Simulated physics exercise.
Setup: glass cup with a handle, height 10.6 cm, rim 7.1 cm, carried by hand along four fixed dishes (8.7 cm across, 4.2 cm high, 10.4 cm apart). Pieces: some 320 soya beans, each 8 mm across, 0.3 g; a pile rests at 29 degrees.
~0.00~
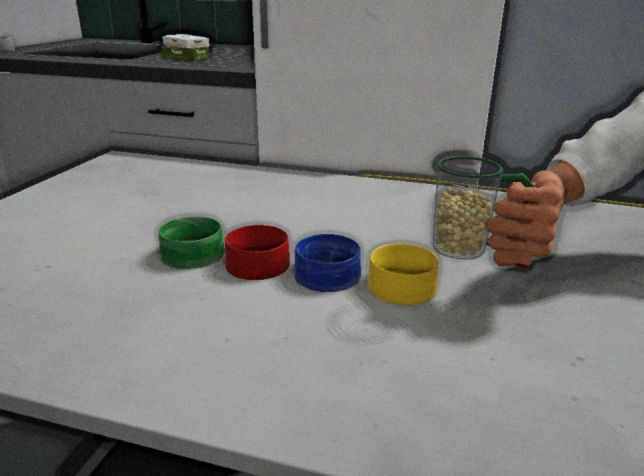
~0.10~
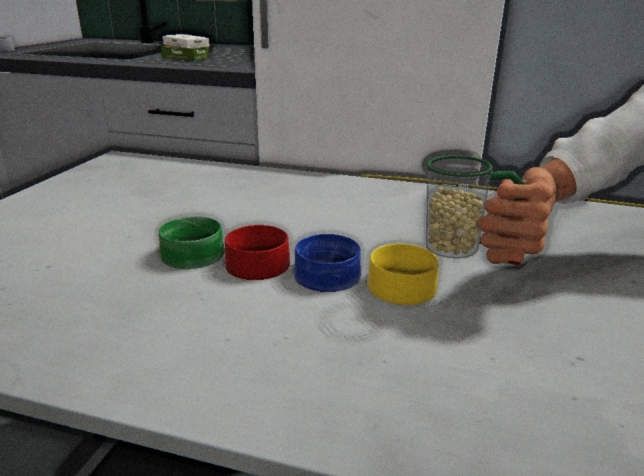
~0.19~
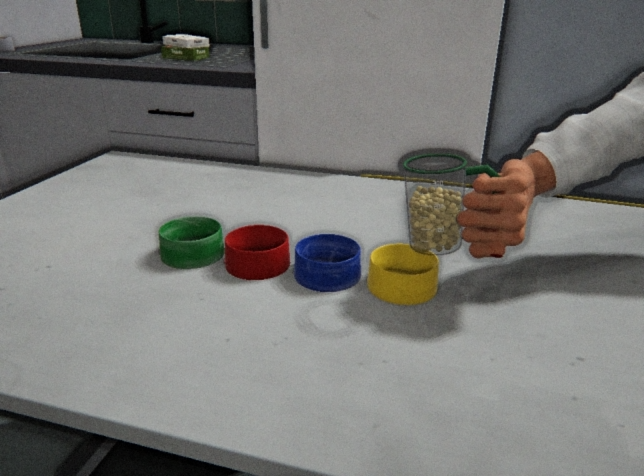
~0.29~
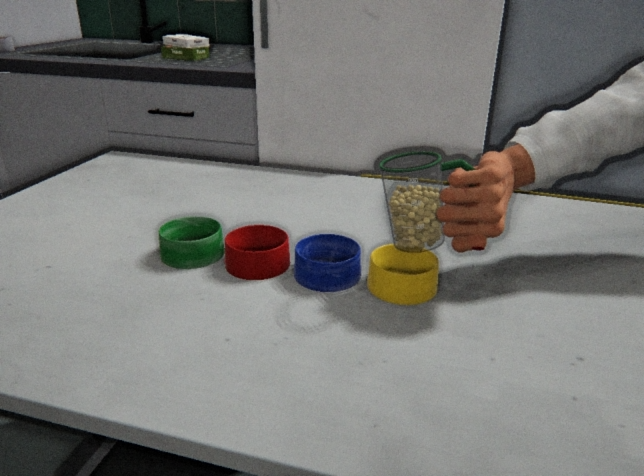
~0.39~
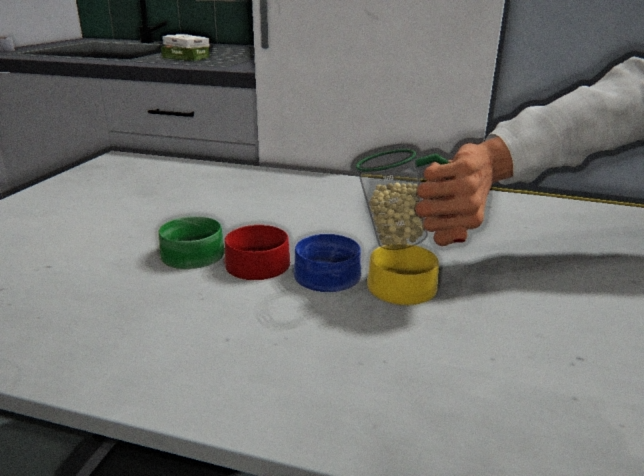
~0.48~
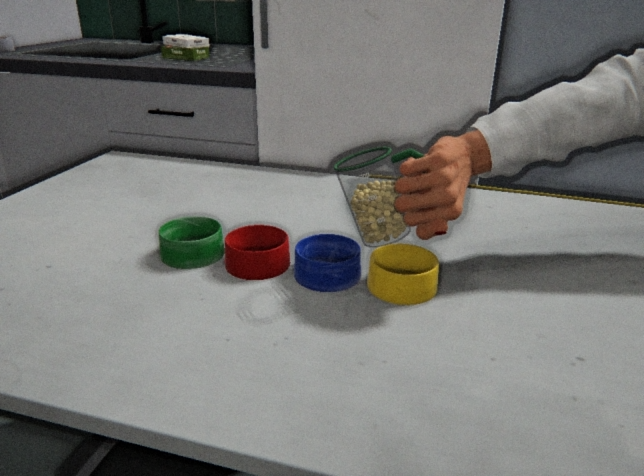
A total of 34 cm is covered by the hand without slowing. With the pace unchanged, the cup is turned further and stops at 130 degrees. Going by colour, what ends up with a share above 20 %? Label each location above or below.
Labels - red: Below, blue: Below, green: Above, yellow: Below, counter: Below.
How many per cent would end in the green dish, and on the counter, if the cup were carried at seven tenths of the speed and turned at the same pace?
In that case: Green 90, and counter 10.
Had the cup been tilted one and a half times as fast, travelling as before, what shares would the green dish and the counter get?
Green 90, counter 10.
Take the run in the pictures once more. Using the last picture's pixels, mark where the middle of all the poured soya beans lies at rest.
Approximately (187, 239) in the last view.
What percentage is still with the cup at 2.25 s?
About 90 per cent.
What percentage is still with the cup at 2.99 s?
About 0 percent of the load.
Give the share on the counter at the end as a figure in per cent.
Roughly 10 in a hundred.
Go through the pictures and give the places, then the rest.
In the first picture, cup at (464, 208), tilt 0 degrees, lip at (439, 164), moved 0.0 cm; middle of the pieces at (462, 222); yellow dish at (404, 259); blue dish at (328, 248); red dish at (257, 238); green dish at (190, 229).
In the second picture, cup at (455, 207), tilt 2 degrees, lip at (429, 164), moved 1.0 cm; middle of the pieces at (455, 221).
In the third picture, cup at (435, 205), tilt 6 degrees, lip at (405, 164), moved 3.5 cm; middle of the pieces at (436, 219).
In the fourth picture, cup at (415, 203), tilt 11 degrees, lip at (381, 164), moved 6.0 cm; middle of the pieces at (417, 216).
In the fifth picture, cup at (394, 200), tilt 16 degrees, lip at (358, 165), moved 8.5 cm; middle of the pieces at (398, 214).
In the sixth picture, cup at (375, 198), tilt 20 degrees, lip at (336, 166), moved 11.0 cm; middle of the pieces at (380, 211); yellow dish at (404, 259); blue dish at (328, 248); red dish at (257, 238); green dish at (190, 229). Its pace works out near 50 degrees a second; the hand travels 26 cm a second.
After 1.54 s, tilt 71 degrees; cup holds 100 %.
After 2.25 s, tilt 105 degrees; cup holds 90 %, green 10 %.
After 2.99 s, tilt 130 degrees; cup holds 0 %, green 90 %.
In the end, at 3.4 s, red 0 %, blue 0 %, green 90 %, yellow 0 %, counter 10 %.
